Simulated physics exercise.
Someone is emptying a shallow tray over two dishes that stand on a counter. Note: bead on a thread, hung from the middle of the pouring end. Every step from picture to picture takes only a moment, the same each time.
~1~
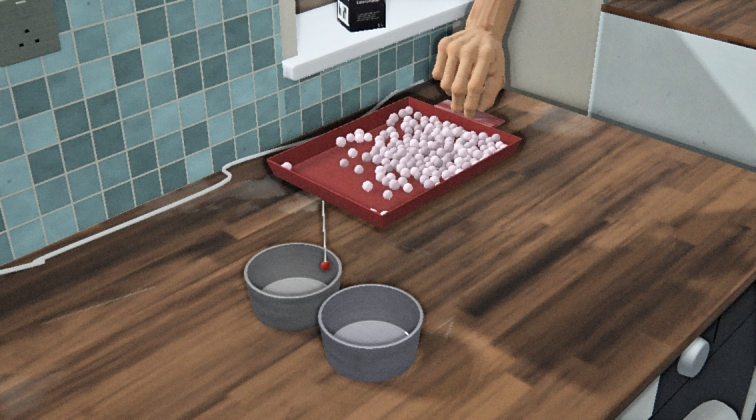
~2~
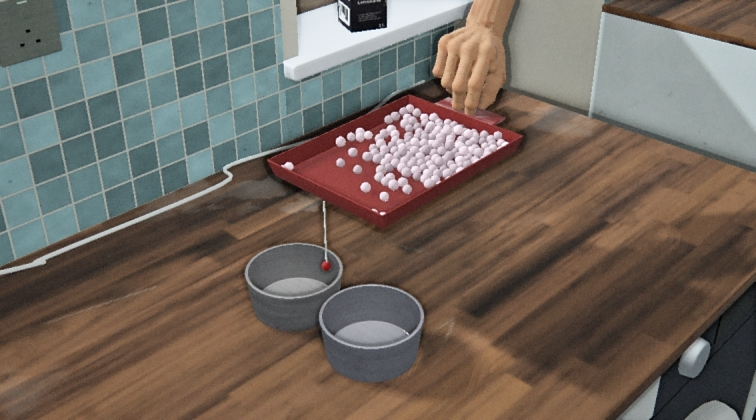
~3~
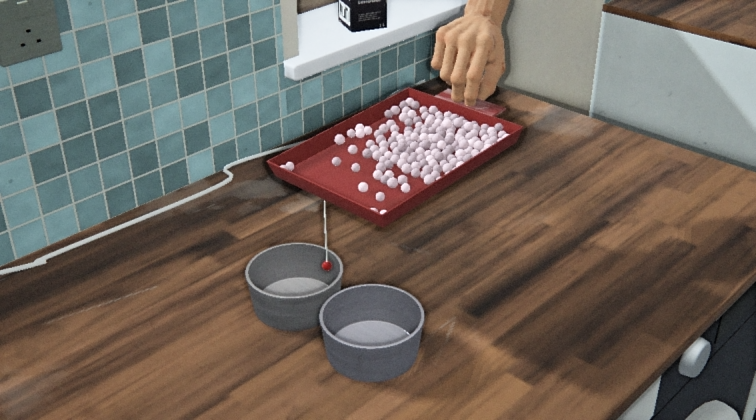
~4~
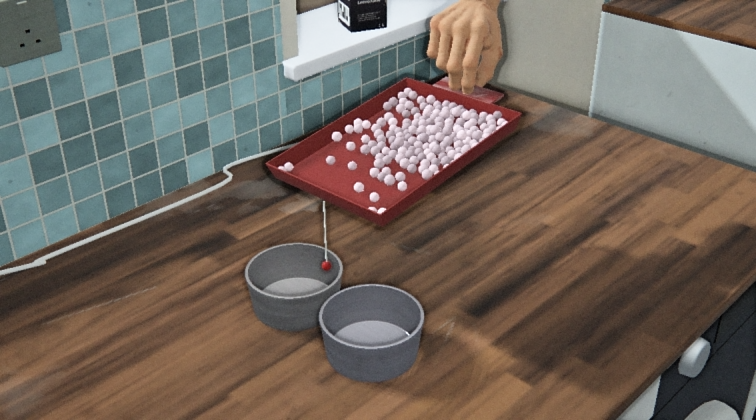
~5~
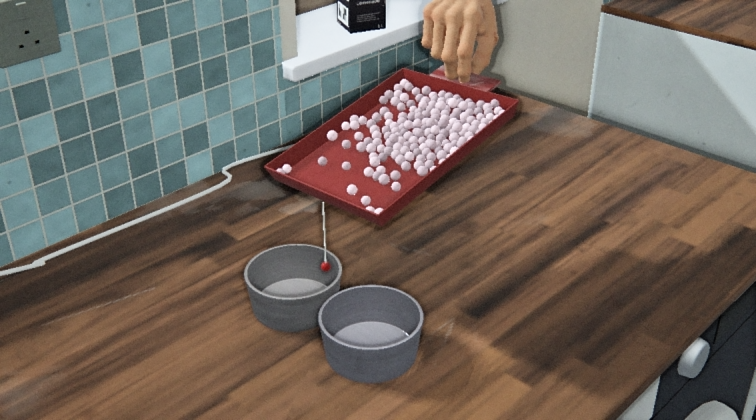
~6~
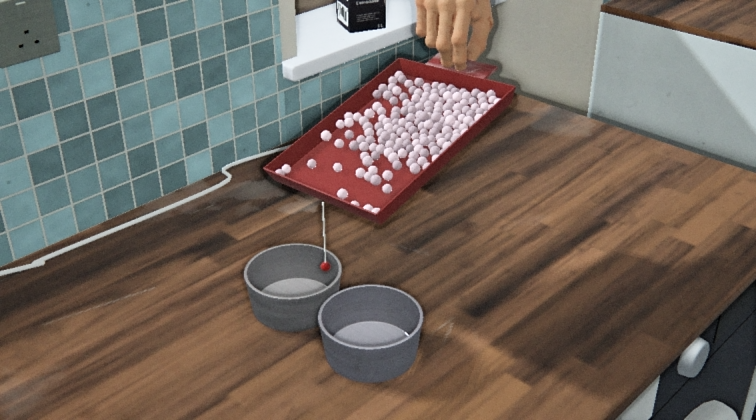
Red tray of small pale balls slowly tilting above two grey dishes as a hand raises its far end, balls shifting slightly.
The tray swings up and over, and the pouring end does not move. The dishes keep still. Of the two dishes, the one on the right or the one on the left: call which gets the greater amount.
I call it for the one on the left.
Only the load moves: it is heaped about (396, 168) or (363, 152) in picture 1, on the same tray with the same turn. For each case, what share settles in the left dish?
It would be about 60 per cent for the first and about 60 per cent for the second.
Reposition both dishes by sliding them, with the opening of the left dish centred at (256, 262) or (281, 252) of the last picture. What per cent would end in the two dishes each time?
You'd see around 80 per cent and then around 50 per cent.
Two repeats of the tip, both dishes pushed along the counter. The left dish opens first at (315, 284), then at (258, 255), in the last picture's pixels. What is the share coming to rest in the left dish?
It would be roughly 30 per cent, followed by roughly 60 per cent.
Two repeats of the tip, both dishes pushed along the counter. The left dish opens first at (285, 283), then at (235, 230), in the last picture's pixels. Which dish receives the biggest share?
The first time the left-side one comes out ahead, the second time the right-side one.
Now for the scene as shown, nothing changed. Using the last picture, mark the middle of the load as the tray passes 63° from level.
Near the pixel (299, 184).
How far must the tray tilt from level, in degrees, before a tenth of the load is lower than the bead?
Roughly 60°.
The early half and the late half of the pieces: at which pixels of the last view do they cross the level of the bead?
Around (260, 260) at first; around (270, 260) after that.
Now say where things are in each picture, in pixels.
In the first frame, corners of the pouring end at (274, 159) and (382, 212), level; middle of the load at (430, 151), sugar pearls; left dish at (258, 304); right dish at (335, 353); bead on its thread at (326, 266).
In the second frame, corners of the pouring end at (274, 160) and (382, 212), level; middle of the load at (431, 149).
In the third frame, corners of the pouring end at (274, 161) and (382, 211), tipped barely, lowest at the left corner; middle of the load at (431, 143), a small part on the move.
In the fourth frame, corners of the pouring end at (273, 163) and (380, 210), tipped a little, lowest at the left corner; middle of the load at (429, 135), a small part on the move.
In the fifth frame, corners of the pouring end at (271, 165) and (378, 210), tipped a little, lowest at the left corner; middle of the load at (425, 128), about a quarter on the move.
In the sixth frame, corners of the pouring end at (270, 167) and (376, 209), tipped clearly, lowest at the left corner; middle of the load at (419, 122), nearly all on the move; left dish at (258, 305); right dish at (335, 354).
Soon after the last picture, tray tipped steeply; about two thirds on the tray; a small part in the left dish; a small part outside both; about a quarter in the air.
A little later, tray tipped past a quarter turn; a stray few on the tray; a stray few in the right dish; about half in the left dish; about a third outside both; a small part in the air.
Later still, tray tipped past a quarter turn; a stray few in the right dish; about half in the left dish; about half outside both.
By the end, tray tipped past a quarter turn; a stray few in the right dish; about half in the left dish; about half outside both.
